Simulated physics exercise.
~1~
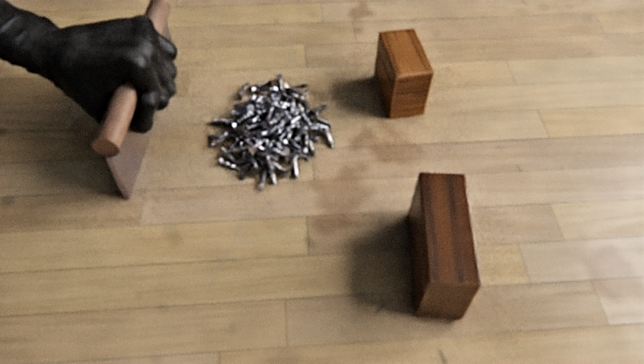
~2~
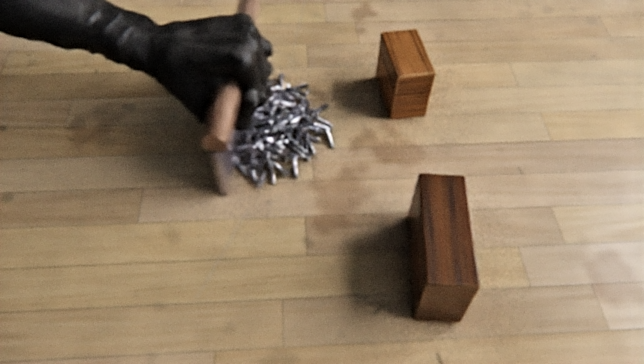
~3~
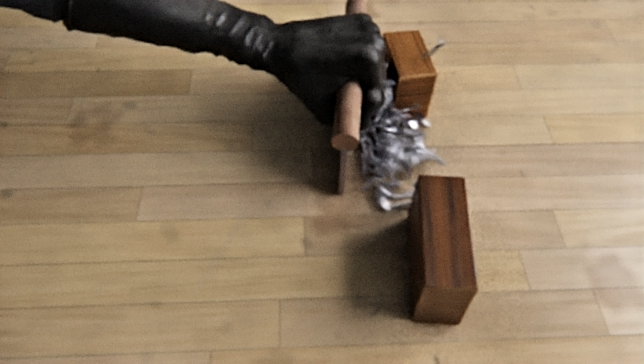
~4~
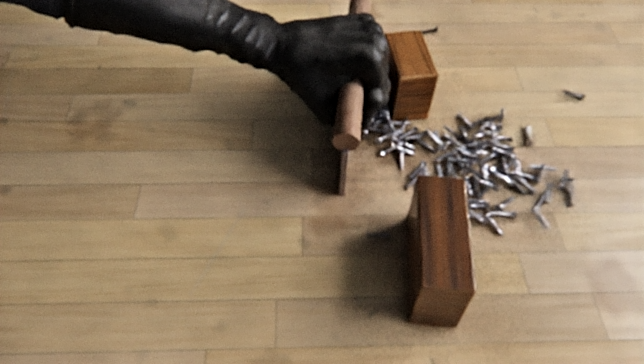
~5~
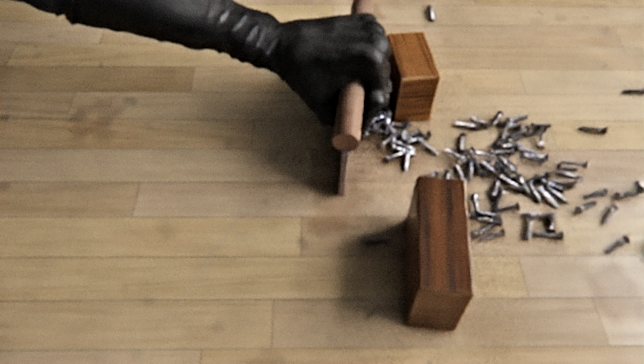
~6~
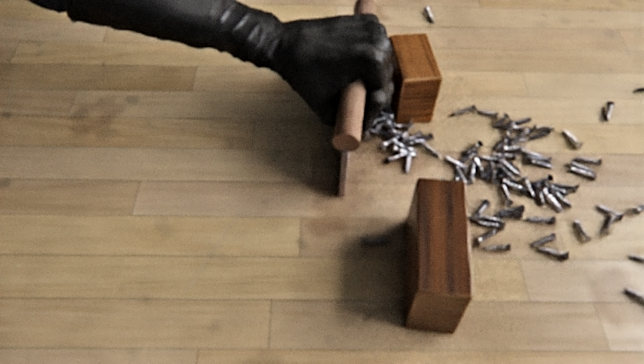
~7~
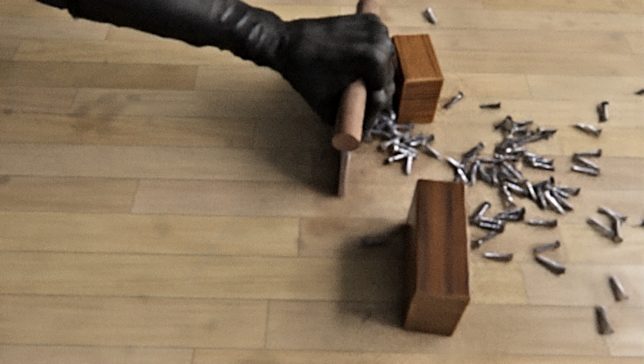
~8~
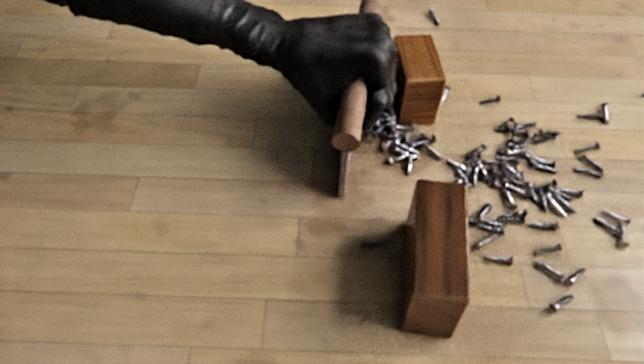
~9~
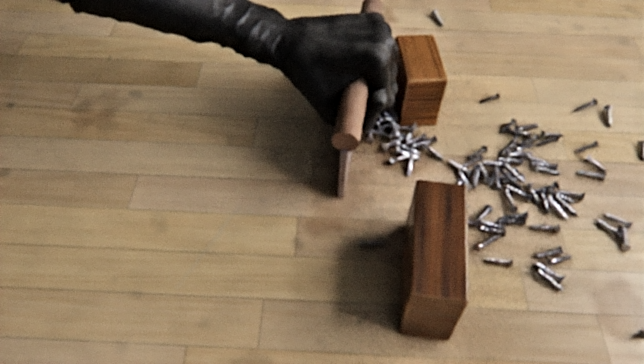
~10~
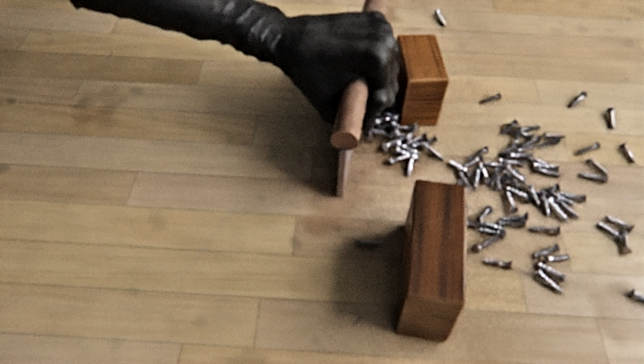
A black-gloved hand pushed a pile of shiny metal screws rightwards across a wooden floor with a scraper, then stopped at two wooden blocks, and most of the screws spilled through the gap and scattered beyond while some stayed by the blade.
